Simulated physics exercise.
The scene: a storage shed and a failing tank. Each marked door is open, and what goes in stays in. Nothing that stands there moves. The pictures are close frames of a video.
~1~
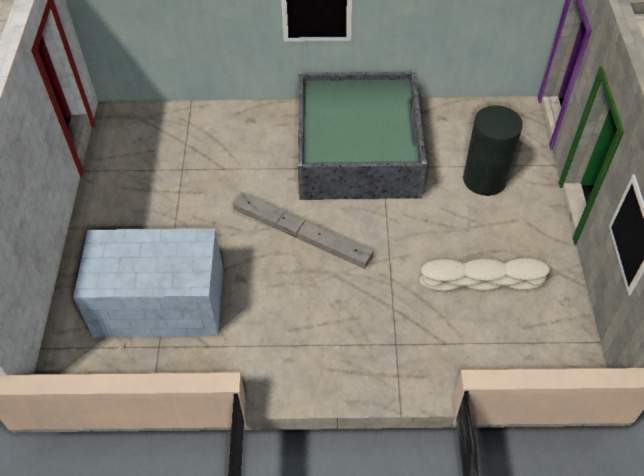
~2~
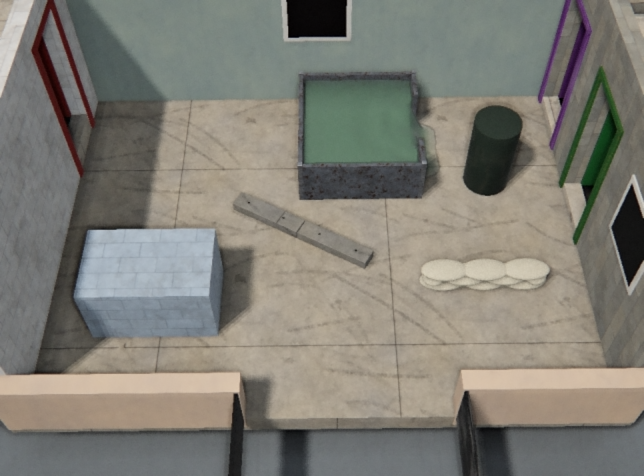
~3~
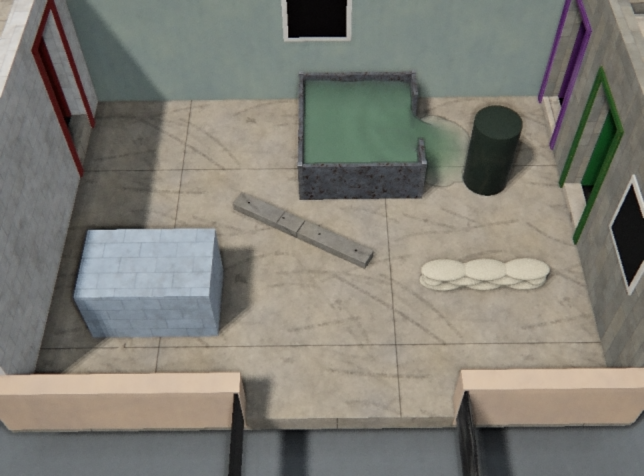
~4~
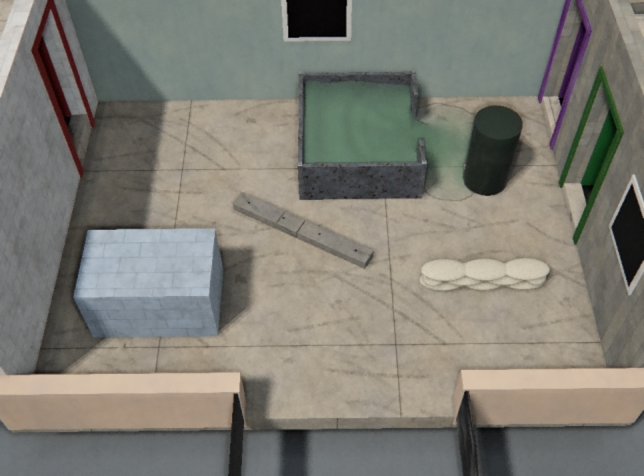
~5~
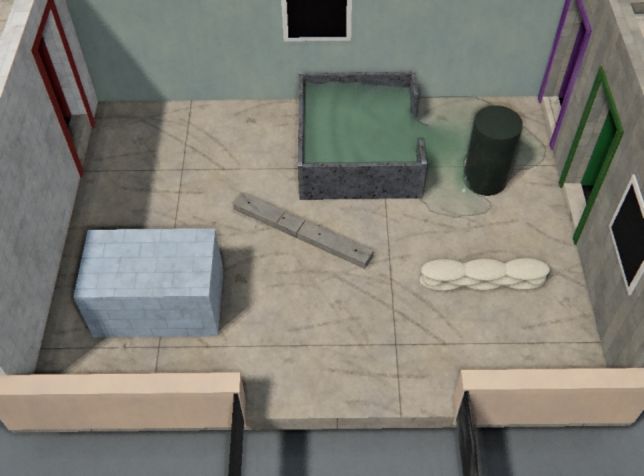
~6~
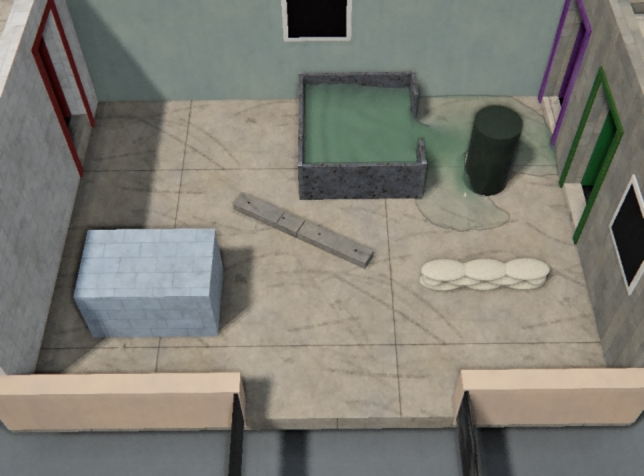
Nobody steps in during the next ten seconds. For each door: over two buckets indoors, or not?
The purple door floods; the green door holds within the limit; the red door holds within the limit.
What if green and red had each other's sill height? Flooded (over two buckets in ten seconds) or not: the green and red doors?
My reading: Green takes less; red stays under.
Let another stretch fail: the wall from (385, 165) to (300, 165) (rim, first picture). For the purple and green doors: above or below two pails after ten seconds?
My reading: The purple door keeps below it; the green door holds.
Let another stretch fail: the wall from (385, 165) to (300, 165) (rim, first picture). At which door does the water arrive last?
The red-painted one.
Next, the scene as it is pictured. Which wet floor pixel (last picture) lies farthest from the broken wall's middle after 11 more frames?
Close to (593, 331).
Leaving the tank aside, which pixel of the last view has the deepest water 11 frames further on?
At about (518, 121).
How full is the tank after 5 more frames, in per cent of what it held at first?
Near 64 in a hundred.
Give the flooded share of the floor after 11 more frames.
Close to 25 %.
A moment on, water covers 15 % of the floor; the purple door over two buckets in, the green door wet at the sill, nothing in, the red door not reached.
Next, water covers 25 % of the floor; the purple door far over two buckets in, the green door wet at the sill, nothing in, the red door not reached.
Then, water covers 35 % of the floor; the purple door far over two buckets in, the green door wet at the sill, nothing in, the red door not reached.
Later, water covers 50 % of the floor; the purple door far over two buckets in, the green door wet at the sill, nothing in, the red door not reached.
In the end, water covers 80 % of the floor; the purple door far over two buckets in, the green door wet at the sill, nothing in, the red door wet at the sill, nothing in.
